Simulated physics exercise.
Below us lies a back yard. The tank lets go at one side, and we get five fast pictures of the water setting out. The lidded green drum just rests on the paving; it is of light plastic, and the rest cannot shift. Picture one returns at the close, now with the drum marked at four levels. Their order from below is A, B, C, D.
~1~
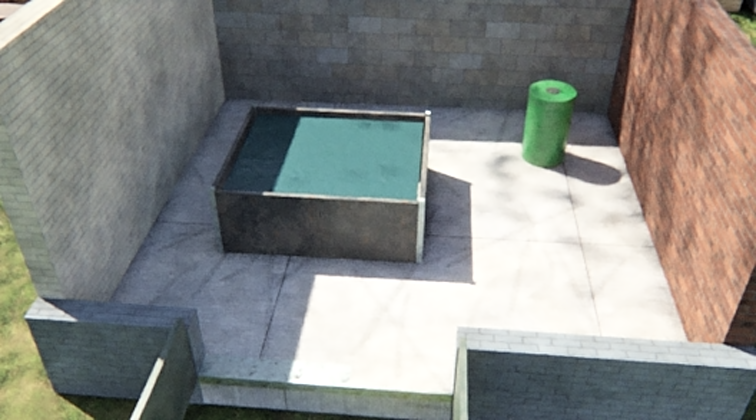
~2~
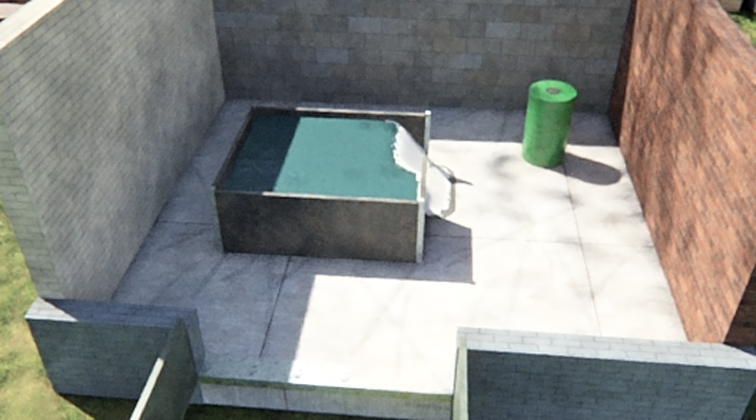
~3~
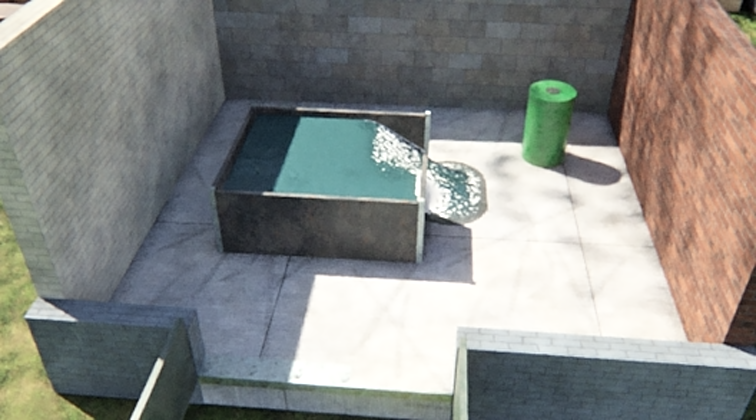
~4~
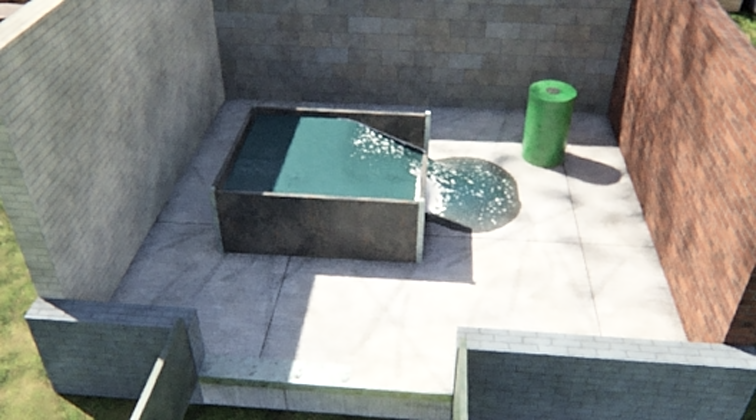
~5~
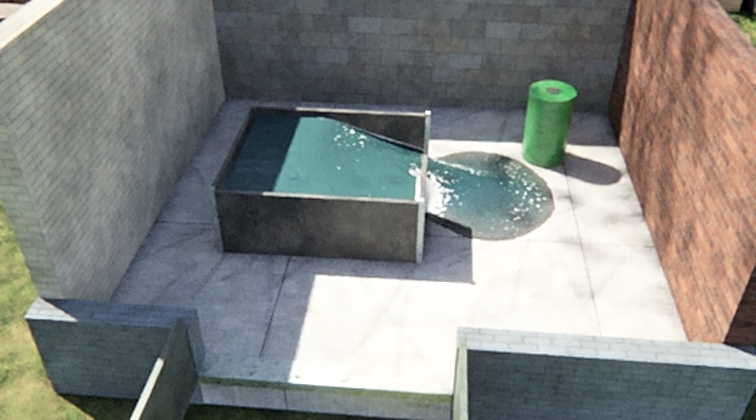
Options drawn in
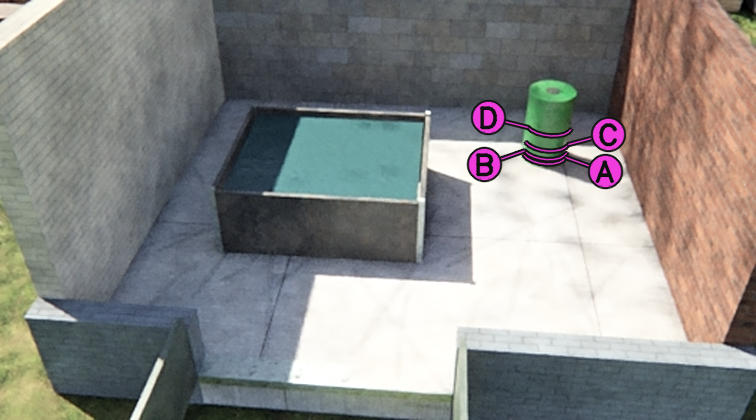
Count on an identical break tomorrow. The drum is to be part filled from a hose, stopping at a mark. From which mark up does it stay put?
Choose D.
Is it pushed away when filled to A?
Yes, that goes wrong.
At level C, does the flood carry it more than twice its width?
No, it does not.
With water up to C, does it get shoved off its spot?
Yes, it does.
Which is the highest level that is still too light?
C.
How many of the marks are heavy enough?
One of the four.
In magenta, A at (546, 164); B at (547, 159); C at (548, 151); D at (550, 135); from the bottom up A, B, C, D.
If A is chosen, it is pushed about 3 times its own width away.
If B is chosen, it is pushed about 4 times its own width away.
If C is chosen, it is pushed about its own width away.
If D is chosen, it does not move.
